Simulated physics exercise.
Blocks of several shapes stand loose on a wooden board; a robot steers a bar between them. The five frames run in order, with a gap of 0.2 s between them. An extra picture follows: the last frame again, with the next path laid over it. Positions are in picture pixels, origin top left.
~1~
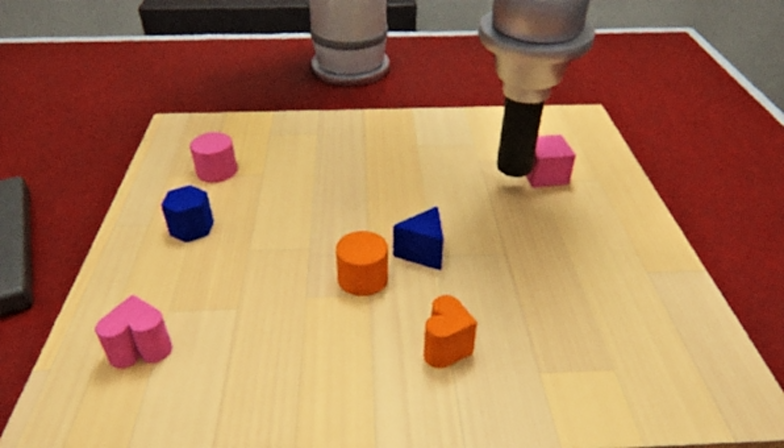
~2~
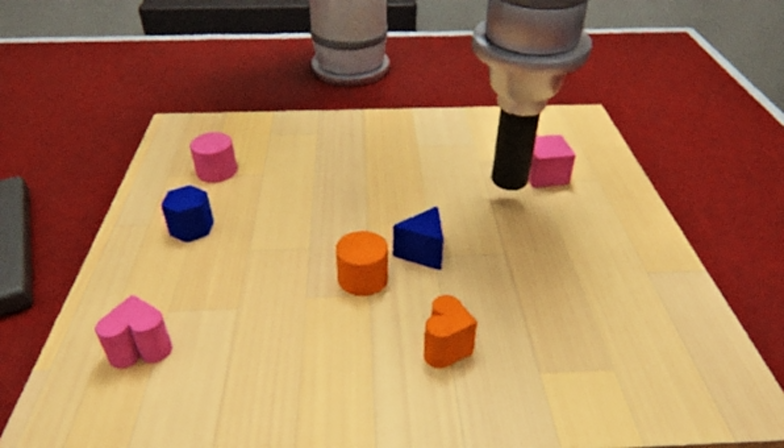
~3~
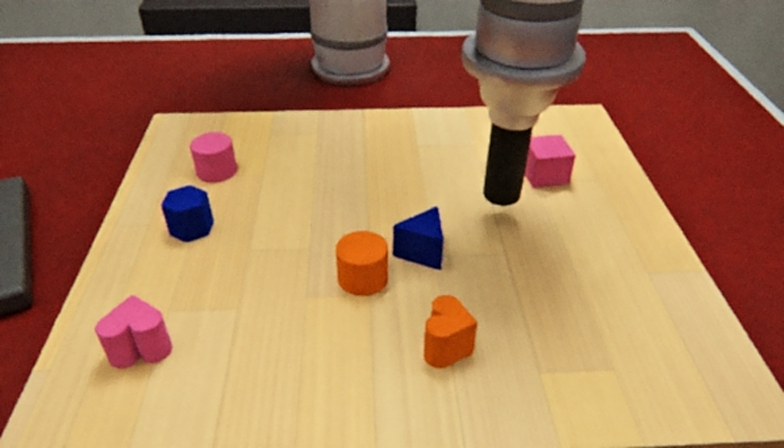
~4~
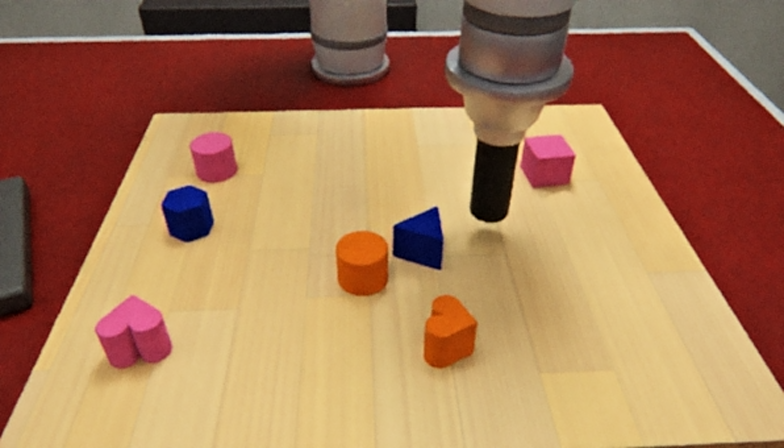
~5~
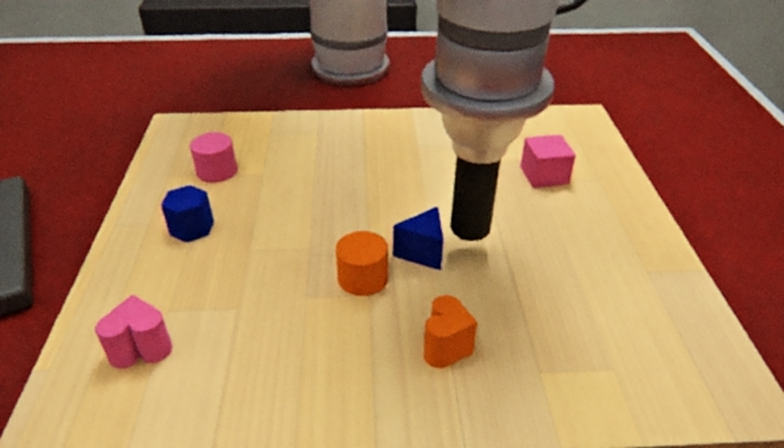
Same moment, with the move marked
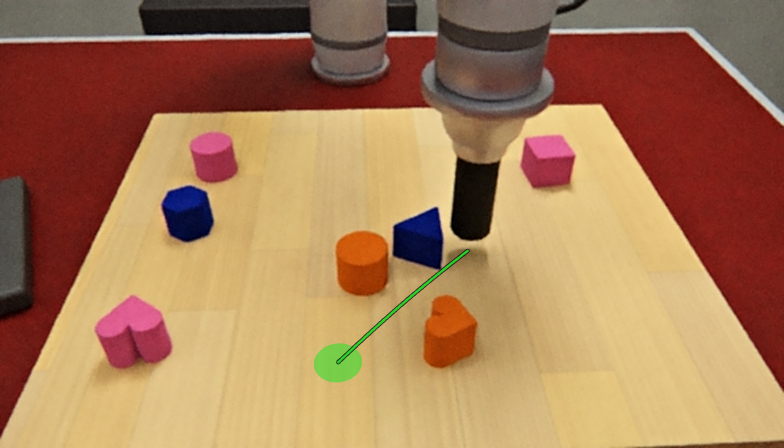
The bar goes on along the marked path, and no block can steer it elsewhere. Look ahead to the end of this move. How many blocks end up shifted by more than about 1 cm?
The way I see it, the answer is one.
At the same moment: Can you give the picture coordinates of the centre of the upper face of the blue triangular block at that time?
The spot you're after is about (402, 232) in the image.
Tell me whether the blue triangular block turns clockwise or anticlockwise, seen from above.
From above, the blue triangular block will be seen to turn clockwise.
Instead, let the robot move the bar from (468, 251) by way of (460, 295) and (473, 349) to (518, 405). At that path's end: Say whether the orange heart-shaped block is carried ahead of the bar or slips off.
It lies beside or behind the bar.
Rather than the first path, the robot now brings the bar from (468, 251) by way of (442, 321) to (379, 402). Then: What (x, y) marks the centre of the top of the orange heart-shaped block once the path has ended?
The spot you're after is about (431, 381) in the image.
The drawn path runs from (468, 251) directly to (338, 362).
What follows on the original path. One third of the way, bar at (428, 262); blue triangular block at (402, 232), turned 55° clockwise.
Two thirds of the way, bar at (383, 299); blue triangular block at (402, 232), turned 55° clockwise.
At the end, bar at (336, 341); orange circular block not moved; blue triangular block at (402, 232), turned 55° clockwise.
